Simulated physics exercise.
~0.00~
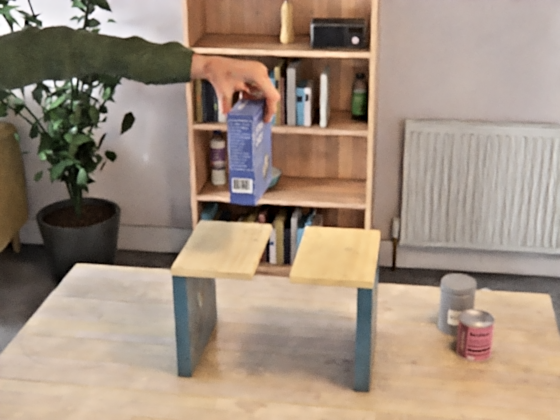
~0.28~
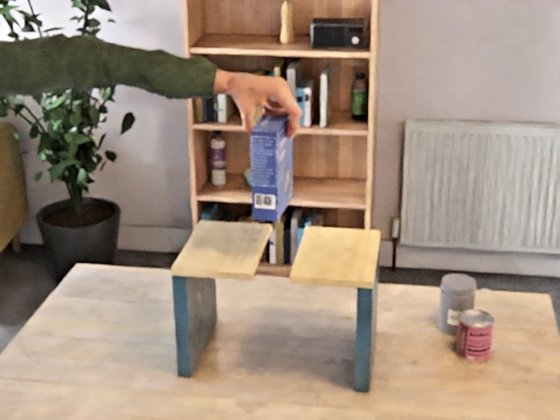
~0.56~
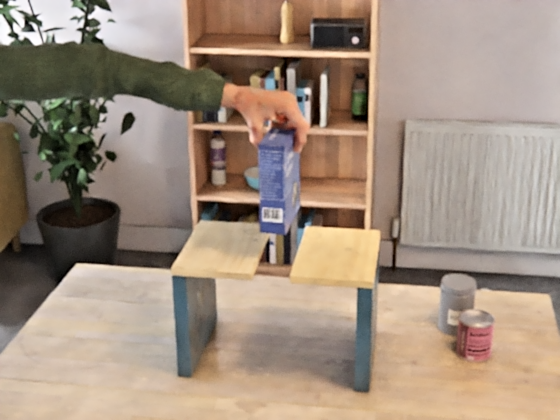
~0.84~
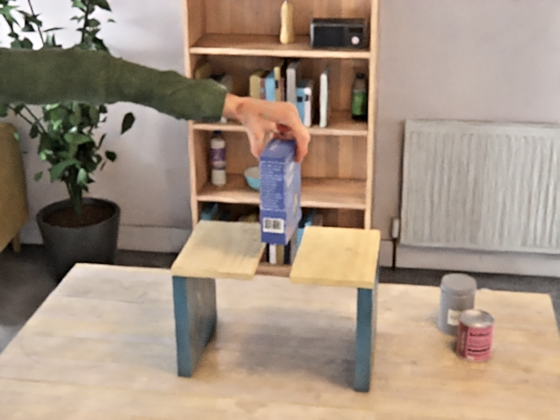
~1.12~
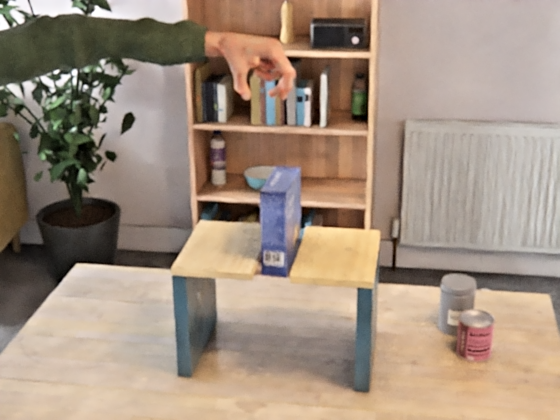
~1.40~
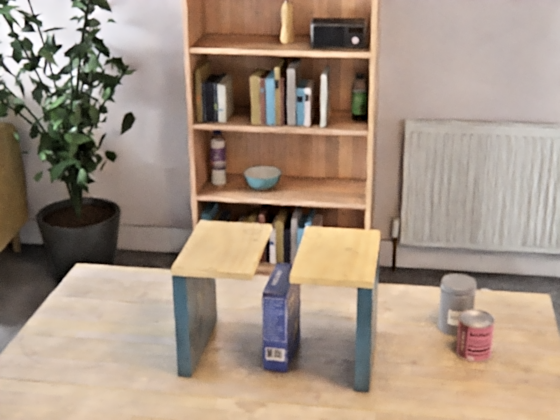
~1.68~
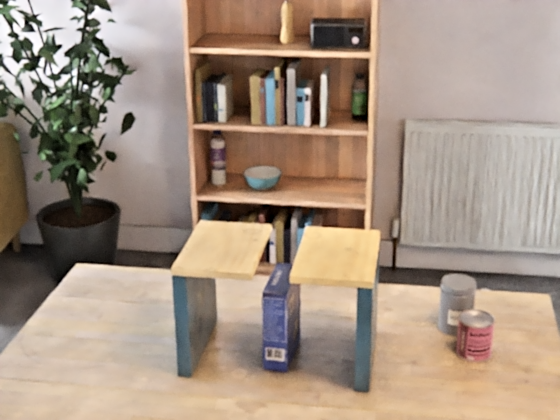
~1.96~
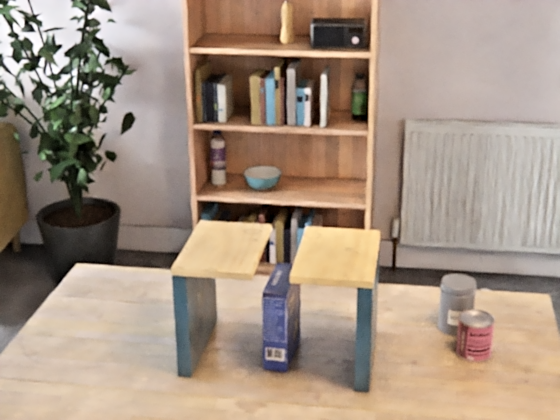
A hand releases a blue packet, which drops through the slot and stands on the table.
